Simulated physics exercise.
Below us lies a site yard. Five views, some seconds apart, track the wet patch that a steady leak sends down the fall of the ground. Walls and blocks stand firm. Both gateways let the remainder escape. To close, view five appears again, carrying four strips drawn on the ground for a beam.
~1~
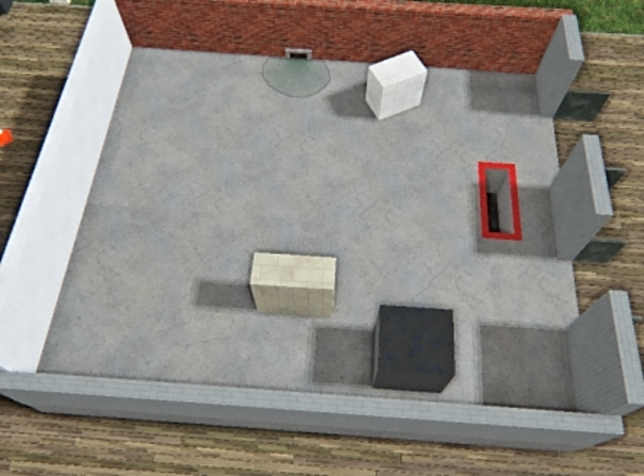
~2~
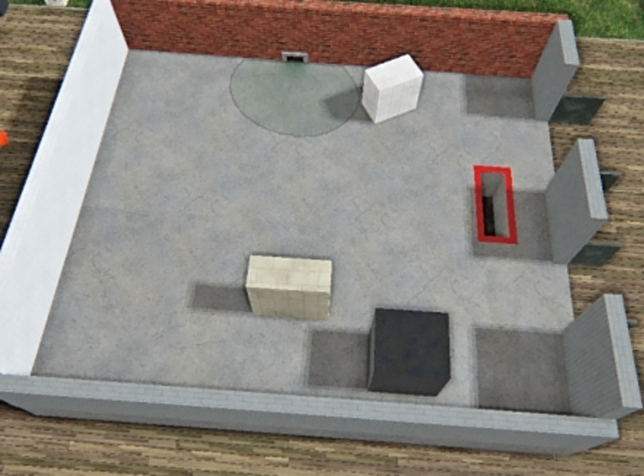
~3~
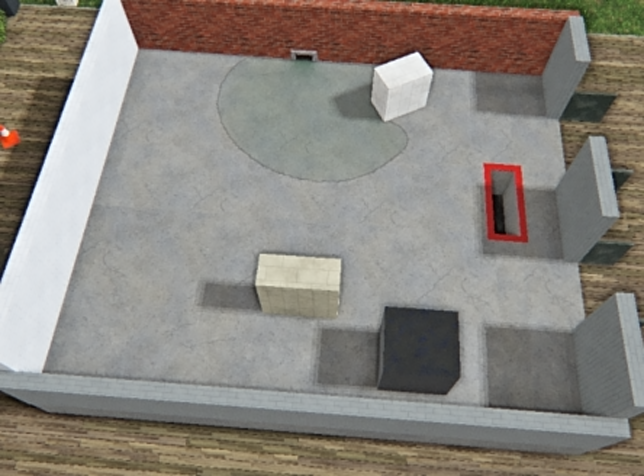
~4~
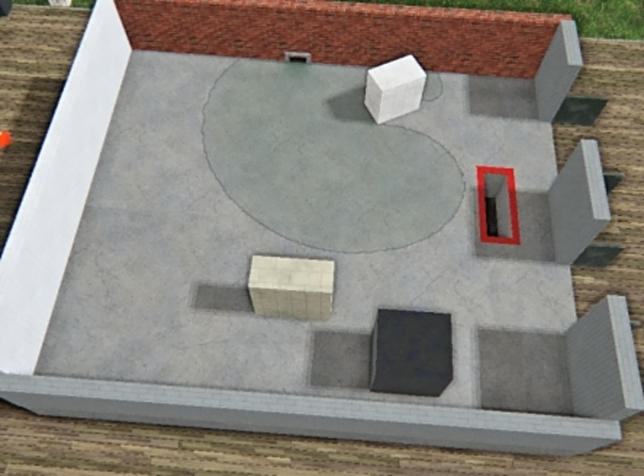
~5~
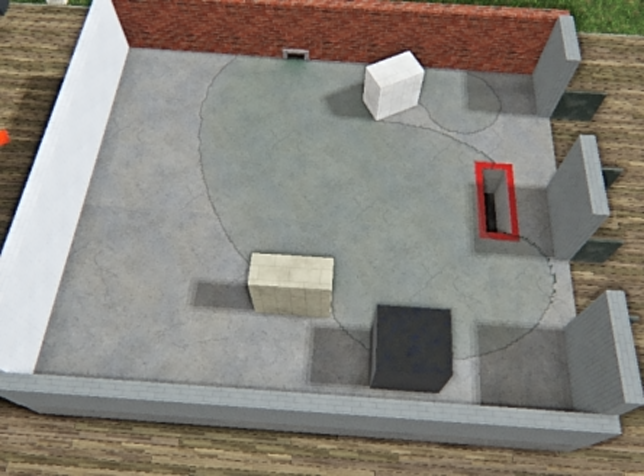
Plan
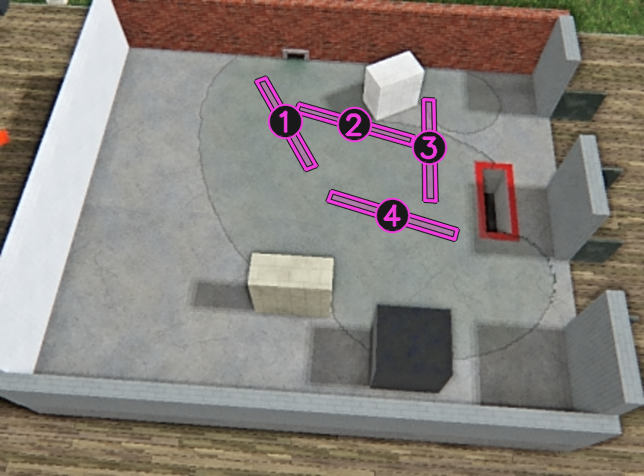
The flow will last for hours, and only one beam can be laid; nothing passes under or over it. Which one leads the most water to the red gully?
Go for 4.
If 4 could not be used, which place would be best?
The answer is 1.
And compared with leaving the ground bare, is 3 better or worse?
Place 3 is worse.
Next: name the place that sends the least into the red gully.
3 it is.
In magenta, 1 from (261, 79) to (311, 167); 2 from (297, 107) to (412, 140); 3 from (430, 200) to (428, 99); 4 from (330, 196) to (455, 234).
If 1 is chosen, about 27 % of the stream goes into the red gully, about 71 % out by the gates.
If 2 is chosen, about 13 % of the stream goes into the red gully, about 85 % out by the gates.
If 3 is chosen, about 3 % of the stream goes into the red gully, about 96 % out by the gates.
If 4 is chosen, about 46 % of the stream goes into the red gully, about 52 % out by the gates.
